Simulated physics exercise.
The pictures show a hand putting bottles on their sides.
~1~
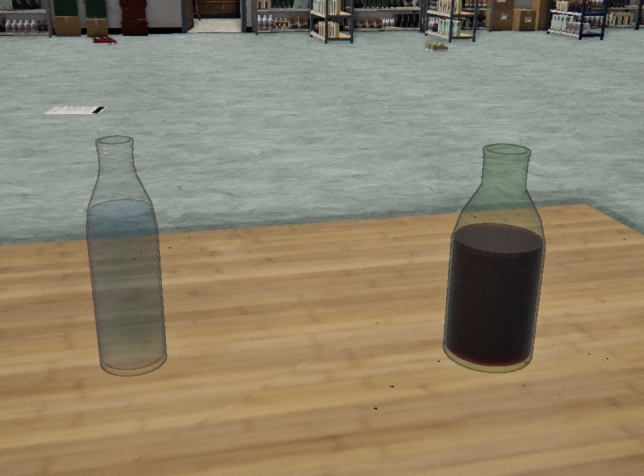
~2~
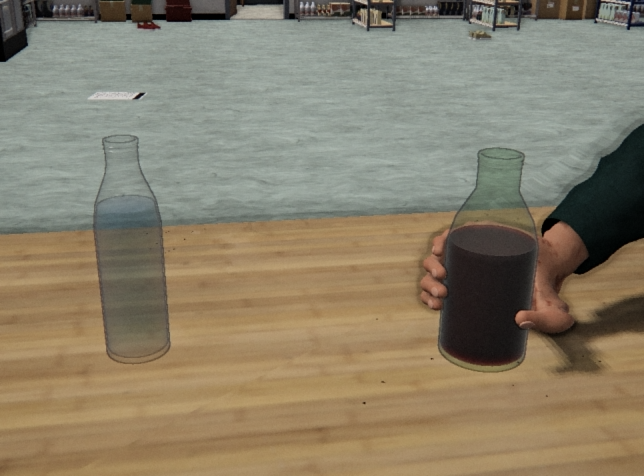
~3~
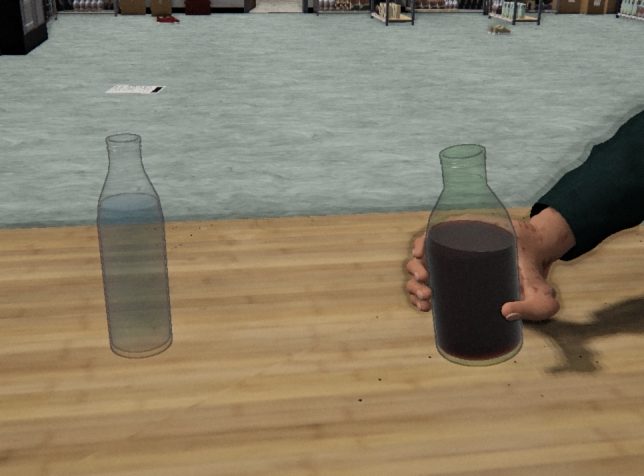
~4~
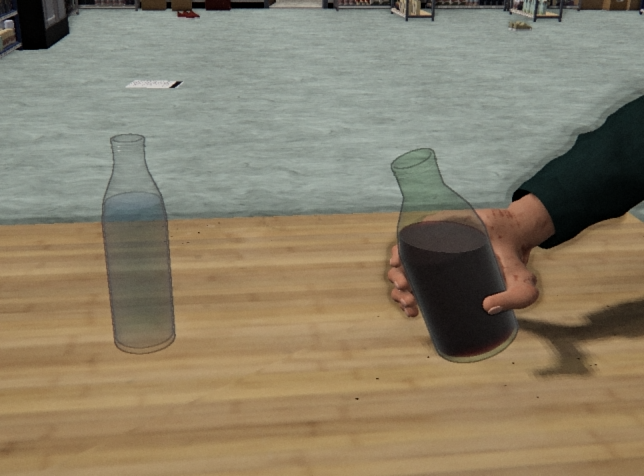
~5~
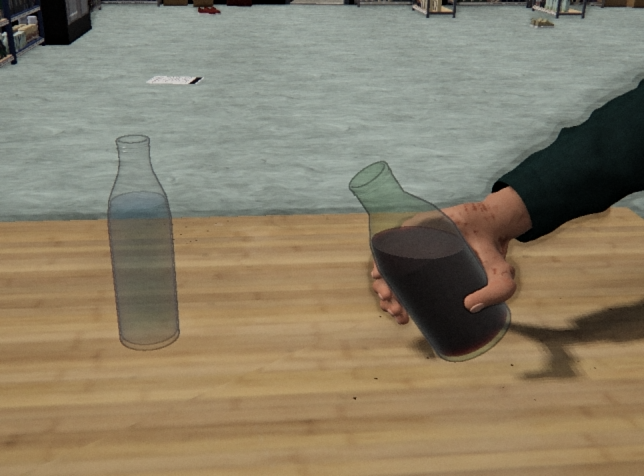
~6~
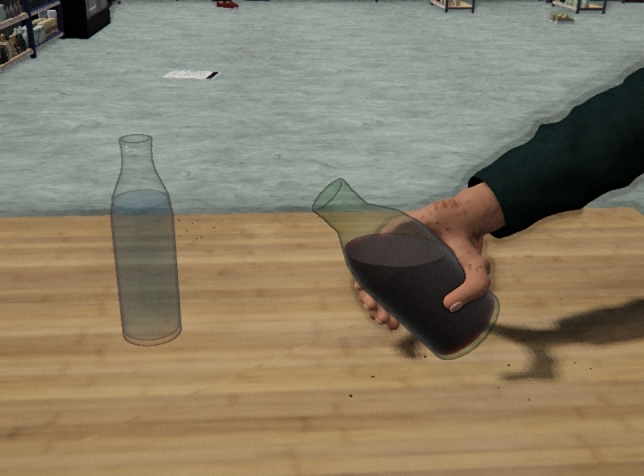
A hand in a dark sleeve reaches in from the right, grips the open bottle of dark liquid on a wooden surface, and tilts it leftward, while a clear bottle of pale bluish liquid stands upright on the left.
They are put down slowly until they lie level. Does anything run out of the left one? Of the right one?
The left bottle leaks; the right bottle leaks.
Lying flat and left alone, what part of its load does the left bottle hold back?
About 30 per cent.
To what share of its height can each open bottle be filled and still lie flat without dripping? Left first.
First 20 %, second 18 %.
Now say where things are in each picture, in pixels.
Both stand upright; right bottle (497, 252) about half full, open; left bottle (124, 253) about two thirds full, open, in the first picture.
A hand takes the right bottle; right bottle about half full, surface at (492, 240); left bottle about two thirds full, surface at (126, 205), in the second picture.
The right bottle is going over; right bottle (471, 249) about half full; left bottle (132, 243) about two thirds full, in the third picture.
The right bottle is going over; right bottle (445, 249) tipped 20°; left bottle about two thirds full, surface at (133, 201), in the fourth picture.
The right bottle is going over; right bottle (421, 255) tipped 35°; left bottle (141, 240) about two thirds full, in the fifth picture.
The right bottle is going over; right bottle (397, 261) tipped 45°, open; left bottle about two thirds full, surface at (140, 199), open, in the sixth picture.
Soon after, the right bottle is nearly down; right bottle, nothing comes out.
Later, the right bottle lies flat; right bottle, it is running out of the neck.
In the end, both lie flat; right bottle, it is running out of the neck; left bottle, it is running out of the neck.
